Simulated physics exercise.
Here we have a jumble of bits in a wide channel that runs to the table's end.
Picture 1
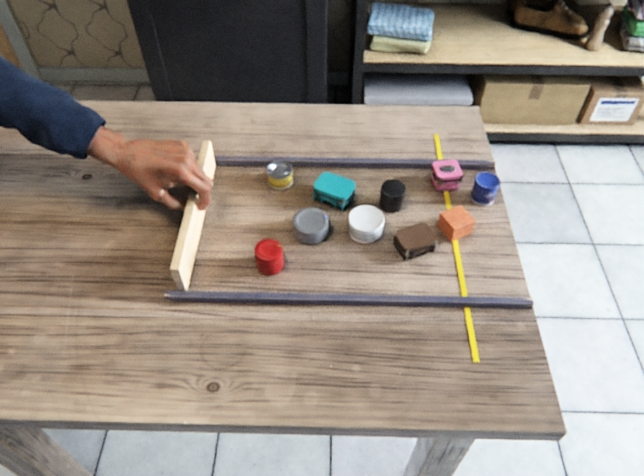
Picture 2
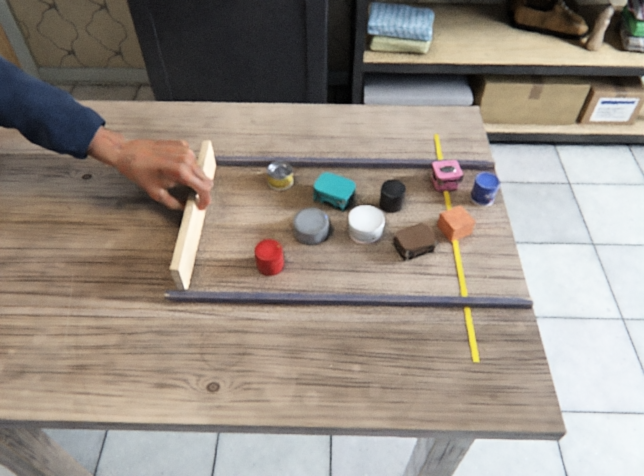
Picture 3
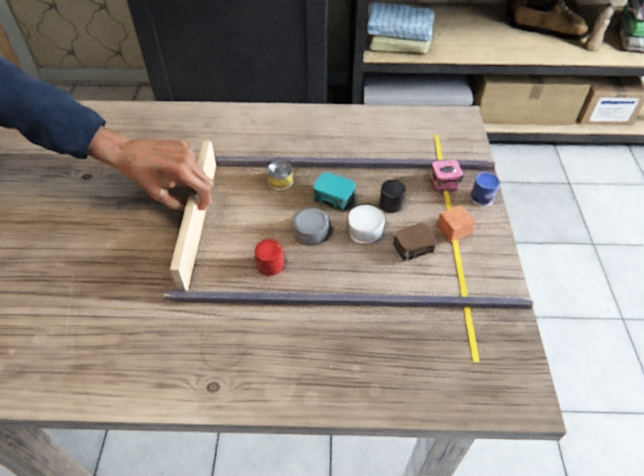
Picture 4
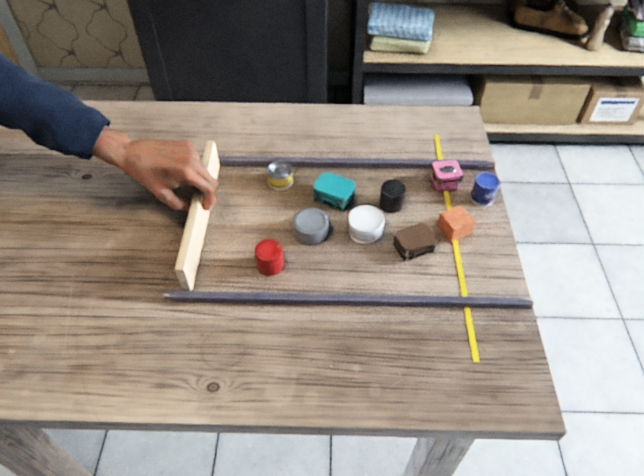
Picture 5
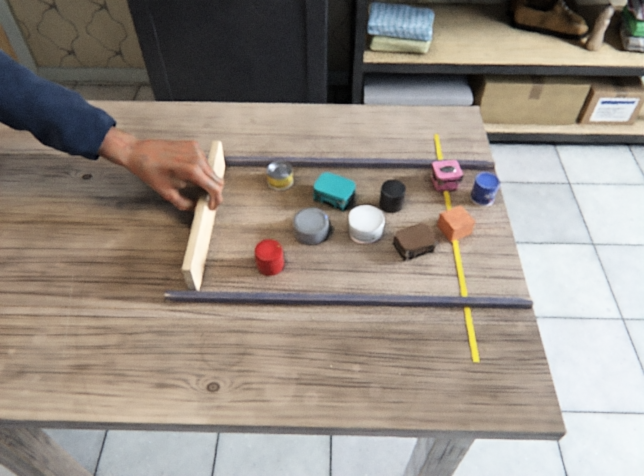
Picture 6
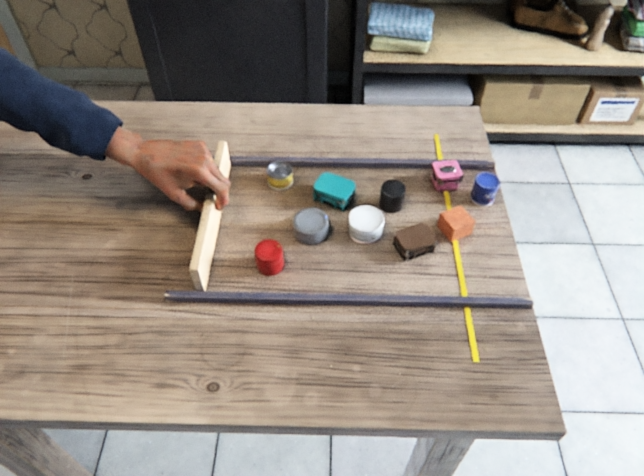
A hand holding a wooden board upright on a table, then sliding it slightly right toward scattered small pots, lids and blocks.
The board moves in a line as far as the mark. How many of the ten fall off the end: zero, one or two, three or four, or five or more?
The number that fall off is one or two.
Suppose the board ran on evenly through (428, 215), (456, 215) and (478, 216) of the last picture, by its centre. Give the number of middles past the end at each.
In that order 0, 2 and 5.
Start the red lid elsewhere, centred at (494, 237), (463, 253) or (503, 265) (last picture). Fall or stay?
Place by place, it does not fall; remains up; remains up.
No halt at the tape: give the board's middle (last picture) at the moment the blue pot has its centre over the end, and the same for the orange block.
About (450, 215), and (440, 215) for the other.
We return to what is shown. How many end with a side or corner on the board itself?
That makes 4.
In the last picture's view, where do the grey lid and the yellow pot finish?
About (472, 226), and the other about (458, 175).
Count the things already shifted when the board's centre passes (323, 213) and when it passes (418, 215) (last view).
First 5, then 9.
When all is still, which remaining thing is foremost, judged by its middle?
The white pot.
Early on, none off yet; blue pot at rest near (485, 189); orange block at rest near (456, 223); pink case at rest near (446, 176).
Finally, the number that fall off is one or two; lost, orange block and blue pot.
